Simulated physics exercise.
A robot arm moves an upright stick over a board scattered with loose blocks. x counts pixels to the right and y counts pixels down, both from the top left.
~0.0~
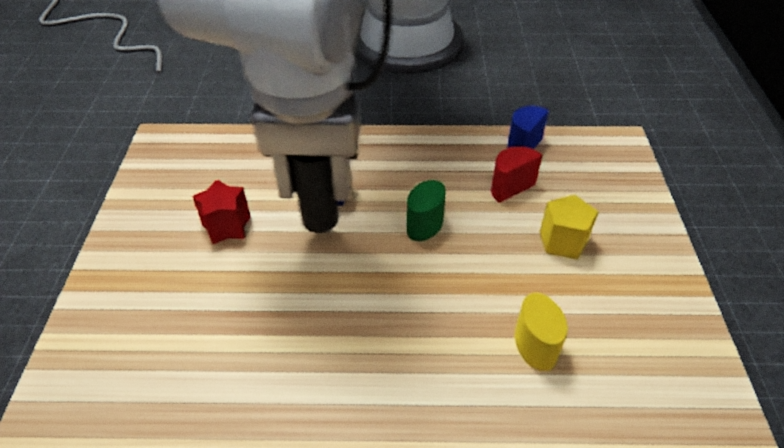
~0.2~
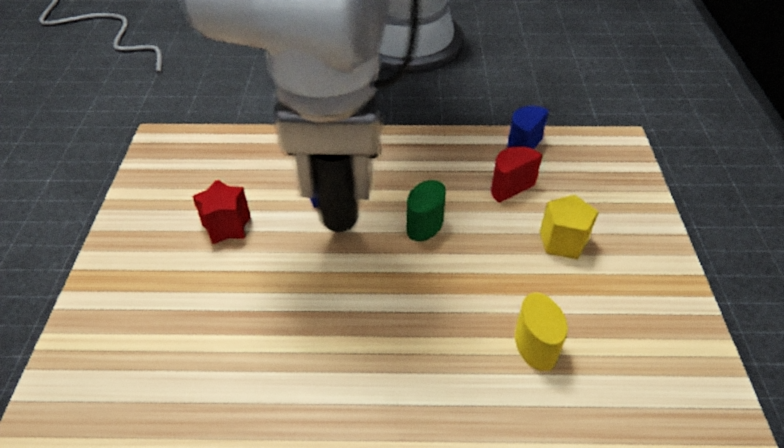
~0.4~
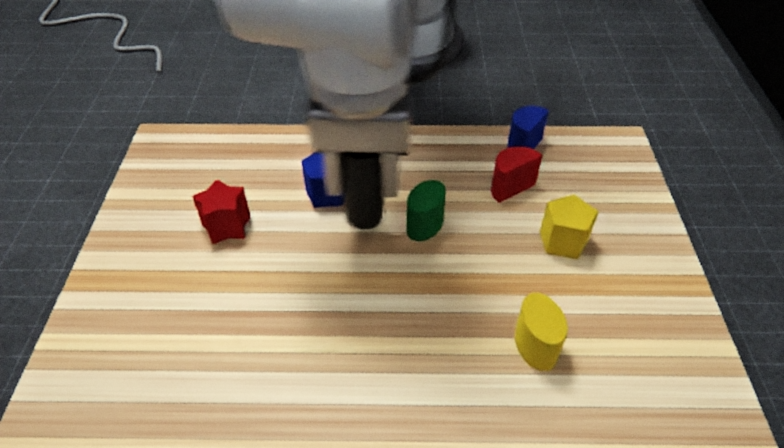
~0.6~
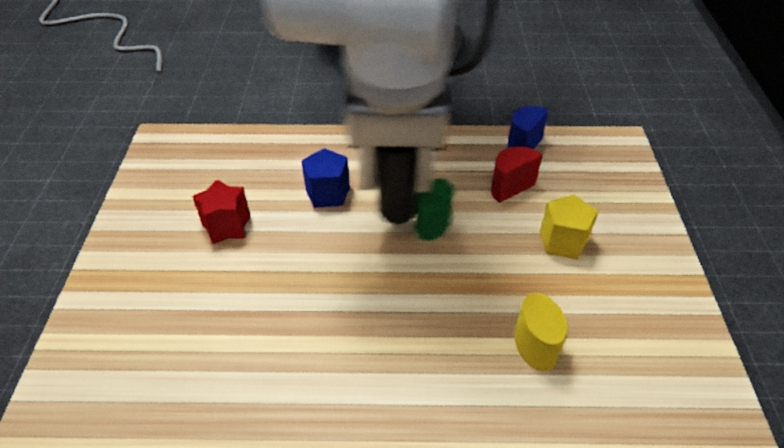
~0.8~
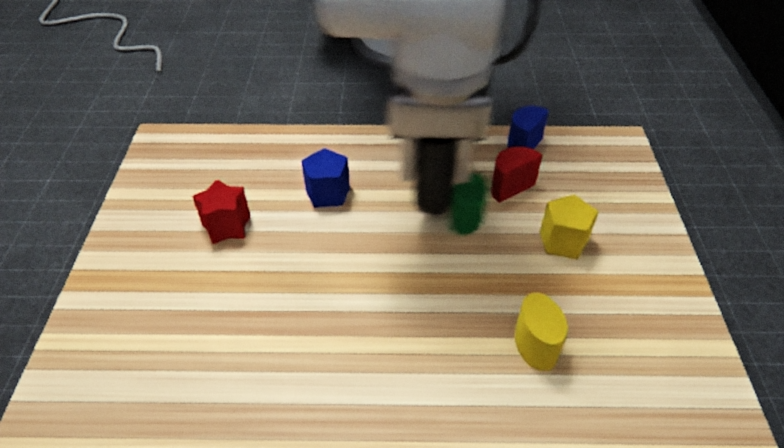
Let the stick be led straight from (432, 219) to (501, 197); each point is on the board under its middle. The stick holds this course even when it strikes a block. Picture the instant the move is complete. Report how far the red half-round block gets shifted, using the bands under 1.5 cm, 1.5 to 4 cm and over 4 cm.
It falls in the 1.5 to 4 cm band.
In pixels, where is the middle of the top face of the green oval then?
So, by the moment the path ends, you'll find the top centre of the green oval at (523, 190).
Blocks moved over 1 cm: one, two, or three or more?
My guess is two.
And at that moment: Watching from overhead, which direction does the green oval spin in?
Clockwise from above.
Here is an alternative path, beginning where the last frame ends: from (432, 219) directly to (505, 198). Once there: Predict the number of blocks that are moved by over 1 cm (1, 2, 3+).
Here I'd predict two blocks moving more than 1 cm.
The first path, step by step. Halfway along, stick at (469, 192); green oval at (505, 188); red half-round block at (522, 157), turned 20° anticlockwise.
At the end, stick at (503, 181); green oval at (523, 190), turned 55° clockwise; red half-round block at (534, 154), turned 40° anticlockwise; yellow five-sided block still.
